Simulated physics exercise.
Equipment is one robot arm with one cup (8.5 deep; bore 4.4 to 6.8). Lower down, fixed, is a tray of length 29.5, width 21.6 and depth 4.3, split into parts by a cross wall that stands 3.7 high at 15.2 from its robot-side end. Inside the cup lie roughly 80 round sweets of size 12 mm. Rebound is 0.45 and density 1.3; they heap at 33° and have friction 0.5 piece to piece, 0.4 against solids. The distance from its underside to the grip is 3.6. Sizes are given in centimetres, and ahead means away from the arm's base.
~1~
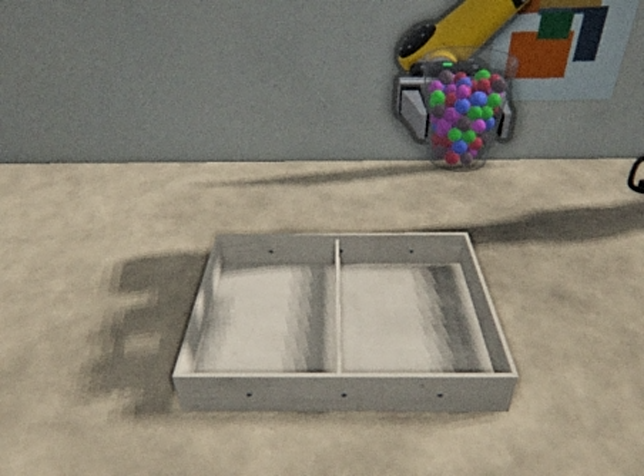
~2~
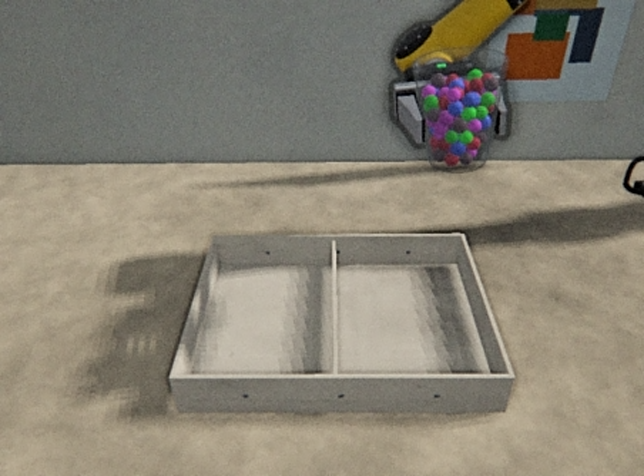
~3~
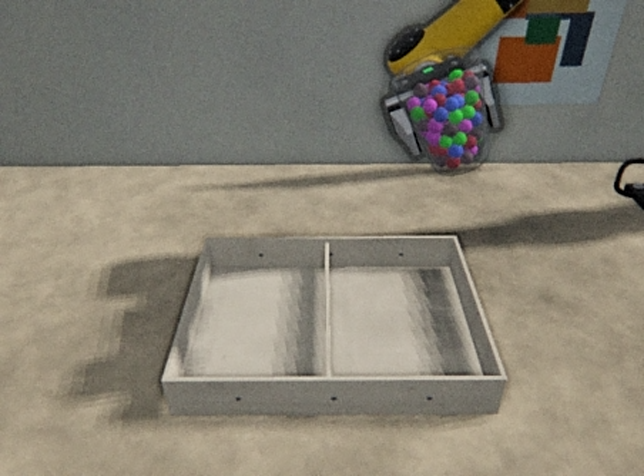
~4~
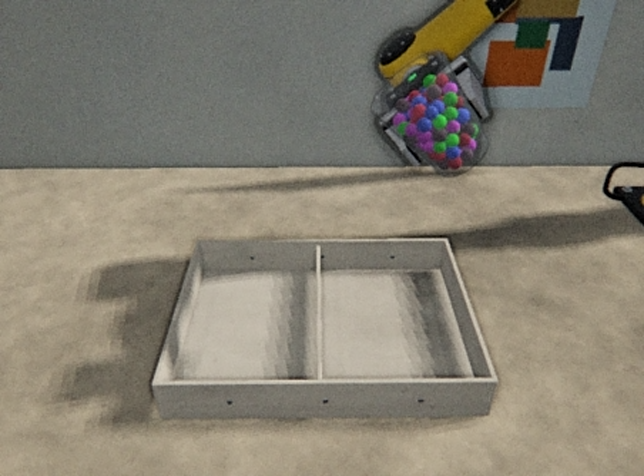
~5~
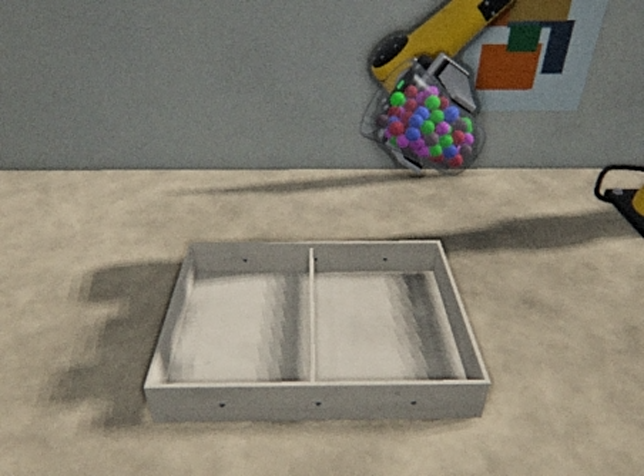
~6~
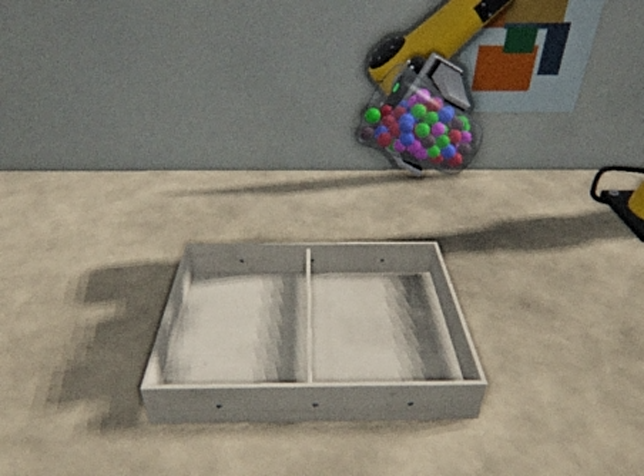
A yellow robot arm held a clear cup of colourful round sweets above and behind a divided tray, then tilted it steadily to the left until the sweets shifted toward its lower side.
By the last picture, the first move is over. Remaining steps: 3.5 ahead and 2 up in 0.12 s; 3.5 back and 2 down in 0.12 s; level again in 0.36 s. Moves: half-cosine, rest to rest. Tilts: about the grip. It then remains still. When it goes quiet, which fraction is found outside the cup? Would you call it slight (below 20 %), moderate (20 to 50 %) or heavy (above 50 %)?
I would call it moderate.
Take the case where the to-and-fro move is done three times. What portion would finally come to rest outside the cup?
Approx. 65 per cent.
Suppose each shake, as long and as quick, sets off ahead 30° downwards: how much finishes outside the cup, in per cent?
It comes to near 10 percent.
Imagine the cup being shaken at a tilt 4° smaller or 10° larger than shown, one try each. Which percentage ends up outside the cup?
It would be around 30 and 55 per cent.
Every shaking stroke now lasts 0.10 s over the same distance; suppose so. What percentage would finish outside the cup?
Estimate for that case: 60 %.
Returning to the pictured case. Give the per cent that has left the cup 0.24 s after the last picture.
Roughly 25 percent up to then.
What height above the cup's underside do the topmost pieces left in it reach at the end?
6.5 cm.
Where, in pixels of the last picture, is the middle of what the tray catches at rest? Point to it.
Centre estimate: Around (256, 335).
Then, 0.24 s later, tilted 62° forward, highest piece 26 above the table; 61 in the cup, 22 in flight or on a rim.
Then, 0.48 s later, tilted 16° forward, highest piece 28 above the table; 55 in the cup, 19 in the far-side part, 9 in the robot-side part.
Then, 0.80 s later, level, highest piece 26 above the table; 55 in the cup, 19 in the far-side part, 9 in the robot-side part.
Then, 1.85 s later, level, highest piece 26 above the table; 55 in the cup, 19 in the far-side part, 9 in the robot-side part.
At rest, 55 in the cup, 19 in the far-side part, 9 in the robot-side part. That is 34 % outside the cup.
